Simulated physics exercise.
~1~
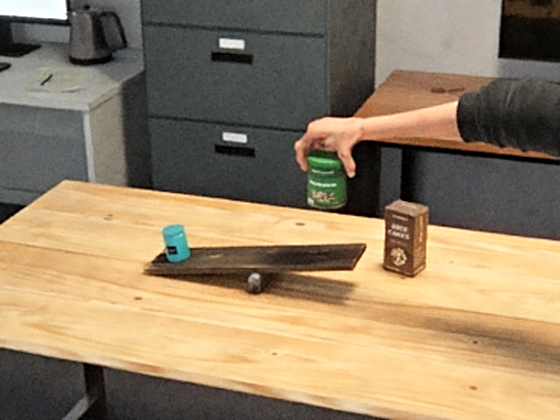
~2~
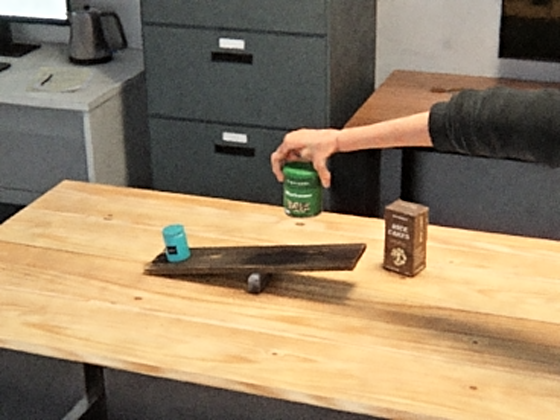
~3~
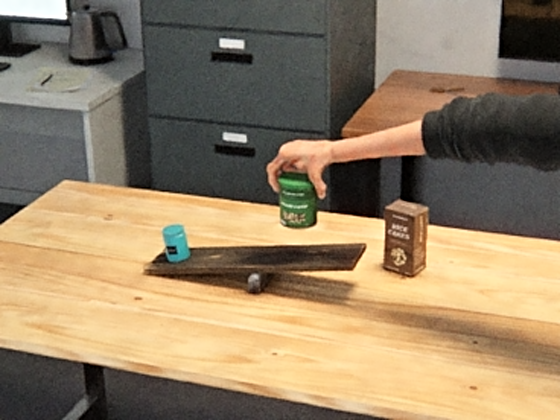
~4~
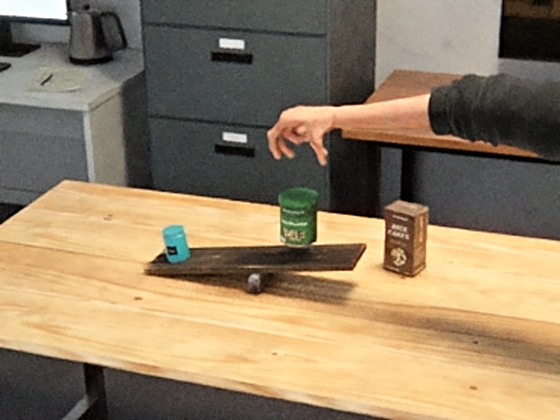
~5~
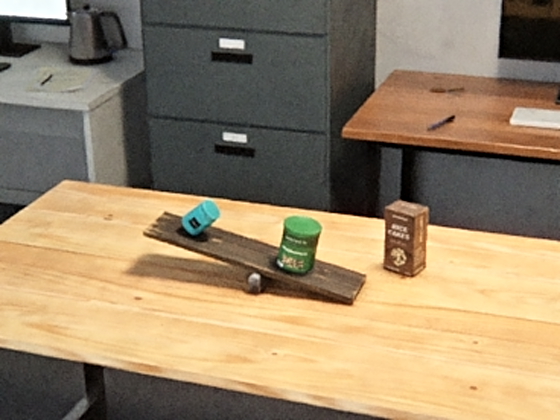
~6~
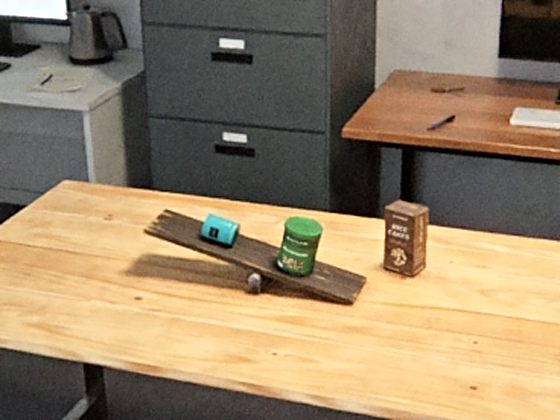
A green tin was lowered by a hand and let go over the right side of a tilted black plank, which tipped down to the right, toppling the turquoise shaker onto its side while the tin stayed upright on the plank and the brown carton stood undisturbed.
